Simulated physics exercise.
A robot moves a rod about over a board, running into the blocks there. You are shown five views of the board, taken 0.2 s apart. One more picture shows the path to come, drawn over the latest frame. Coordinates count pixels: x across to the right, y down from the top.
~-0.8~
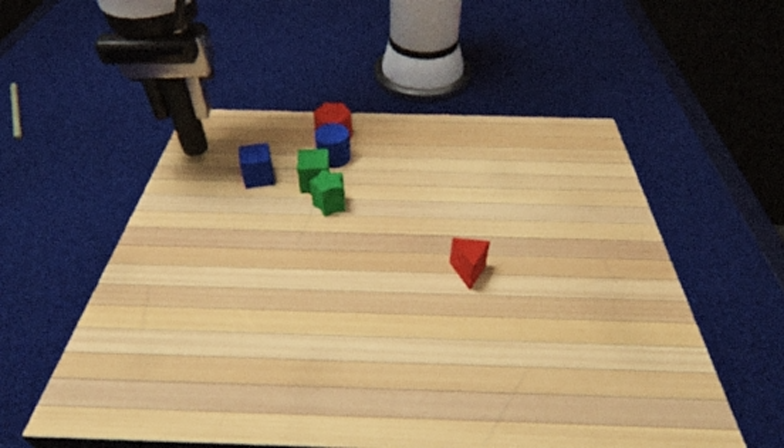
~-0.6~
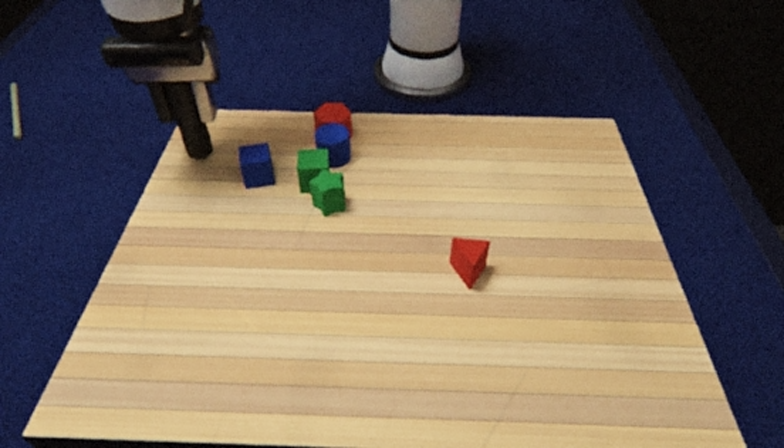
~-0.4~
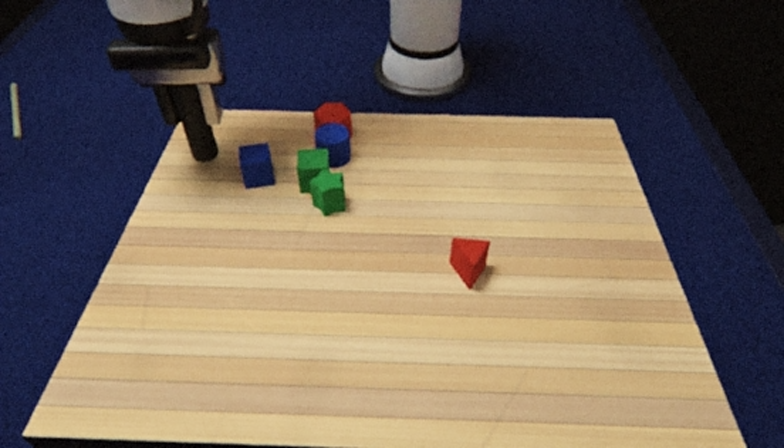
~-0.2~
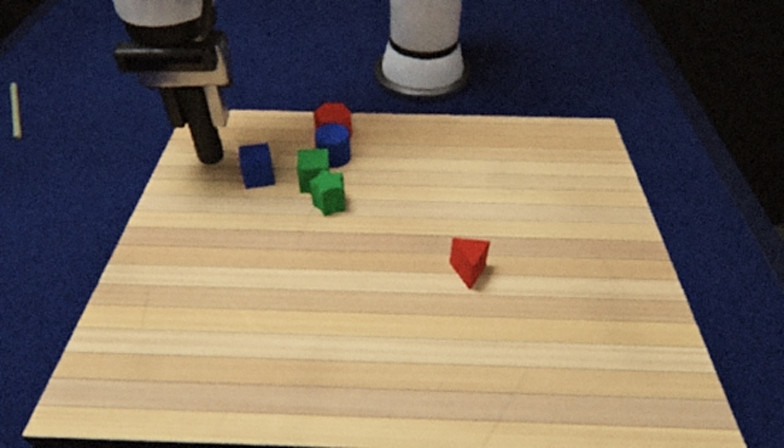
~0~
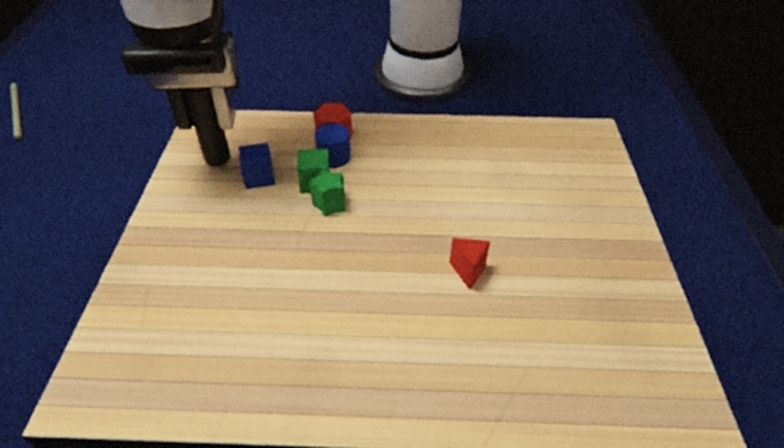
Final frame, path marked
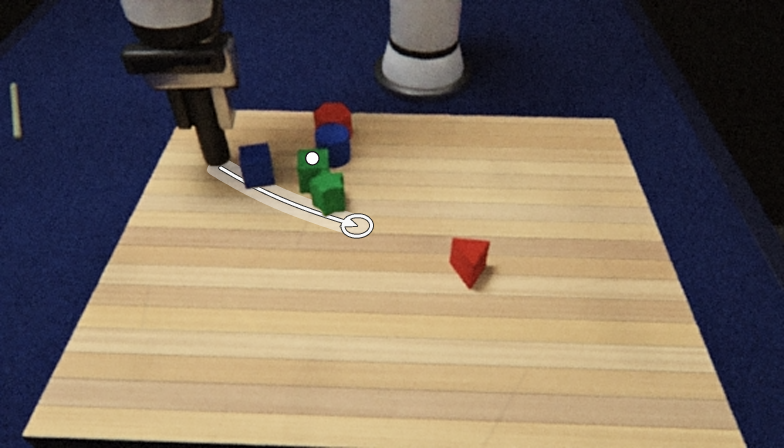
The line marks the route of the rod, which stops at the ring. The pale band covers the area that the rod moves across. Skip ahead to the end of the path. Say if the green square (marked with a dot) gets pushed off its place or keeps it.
In the end it has been moved.
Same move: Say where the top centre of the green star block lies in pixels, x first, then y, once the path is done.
The spot you're after is about (370, 184) in the image.
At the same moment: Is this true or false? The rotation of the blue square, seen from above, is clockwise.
My answer: False.
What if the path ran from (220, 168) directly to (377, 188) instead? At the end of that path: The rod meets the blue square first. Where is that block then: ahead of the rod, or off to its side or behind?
It lies beside or behind the rod.
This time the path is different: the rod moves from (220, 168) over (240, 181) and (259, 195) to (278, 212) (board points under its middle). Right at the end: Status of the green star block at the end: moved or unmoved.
Stays put.
Path on the board, from (220, 168) over (281, 199) to (357, 226); the dot is on the green square.
The first path, step by step. One third of the way, rod (258, 180); blue square (284, 161); green square (316, 159), turned 15° anticlockwise.
Two thirds of the way, rod (305, 200); blue square (319, 166), turned 40° anticlockwise; green square (344, 154), turned 50° anticlockwise; green star block (340, 183), turned 30° clockwise.
At the end, rod (357, 217); blue square (323, 168), turned 50° anticlockwise; green square (347, 153), turned 55° anticlockwise; green star block (370, 184), turned 20° anticlockwise; blue round block in place.
